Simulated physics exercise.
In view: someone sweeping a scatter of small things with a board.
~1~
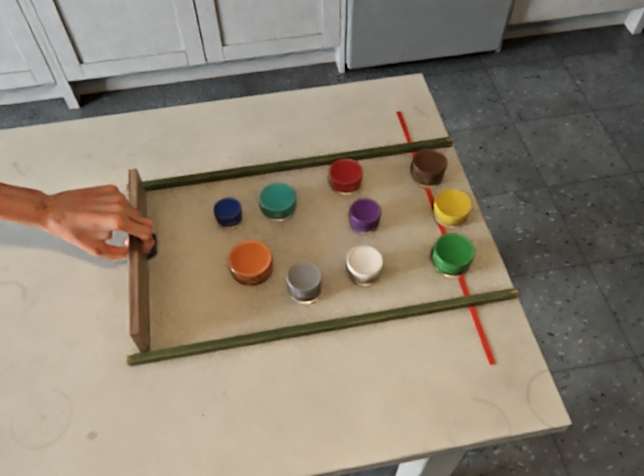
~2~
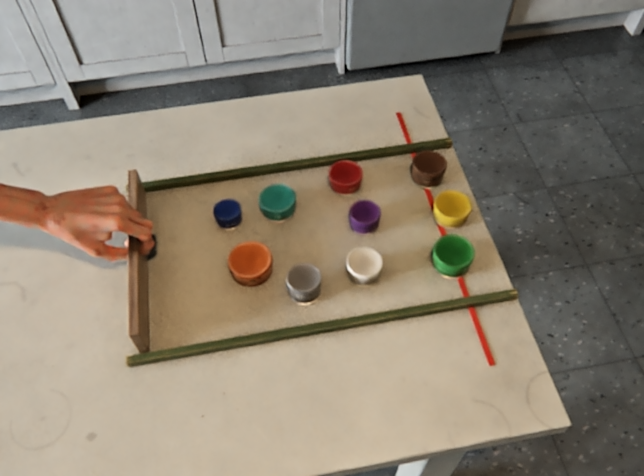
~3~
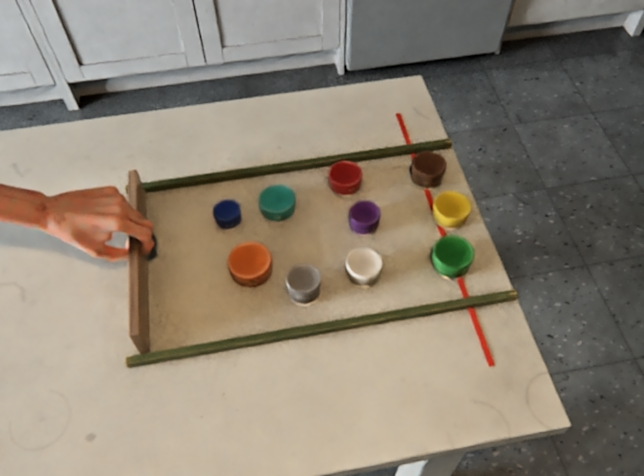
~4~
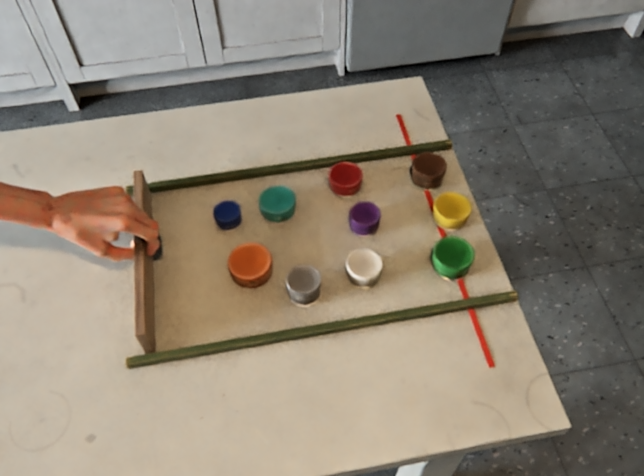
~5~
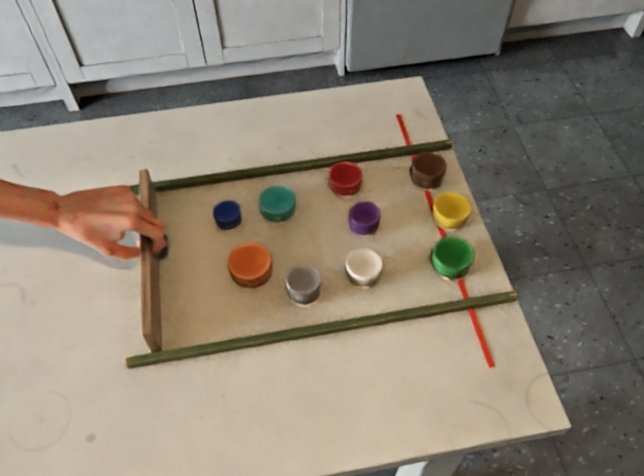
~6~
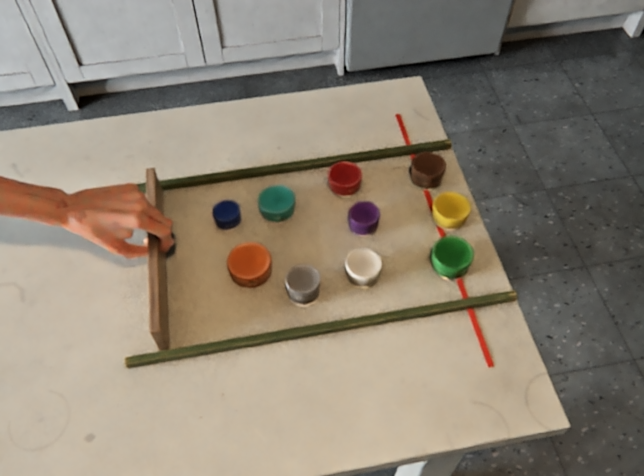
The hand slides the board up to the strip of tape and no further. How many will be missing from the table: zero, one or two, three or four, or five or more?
In the end the number that fall off is three or four.
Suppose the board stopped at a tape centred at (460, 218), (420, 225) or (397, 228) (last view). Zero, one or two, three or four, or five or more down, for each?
One after another: More than four; one to two; zero.
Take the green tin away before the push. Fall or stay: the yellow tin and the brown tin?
The yellow tin drops off, the brown tin comes down.
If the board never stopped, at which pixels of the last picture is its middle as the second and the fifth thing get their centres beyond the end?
Near (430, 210) and (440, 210).
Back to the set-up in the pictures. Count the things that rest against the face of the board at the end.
That makes 5.
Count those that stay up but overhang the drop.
That would be 2.
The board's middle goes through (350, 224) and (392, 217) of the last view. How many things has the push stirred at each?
At the one place 7, at the other 9.
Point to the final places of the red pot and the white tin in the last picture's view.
First (433, 159), then (501, 254).
Early on, none off yet; yellow tin at rest near (451, 211); brown tin at rest near (428, 171); green tin at rest near (452, 258).
A while later, none off yet; yellow tin at rest near (451, 212); brown tin travelled about its own width near (444, 161); green tin travelled about its own width near (493, 248).
Finally, the number that fall off is three or four; lost, green tin, brown tin and yellow tin.
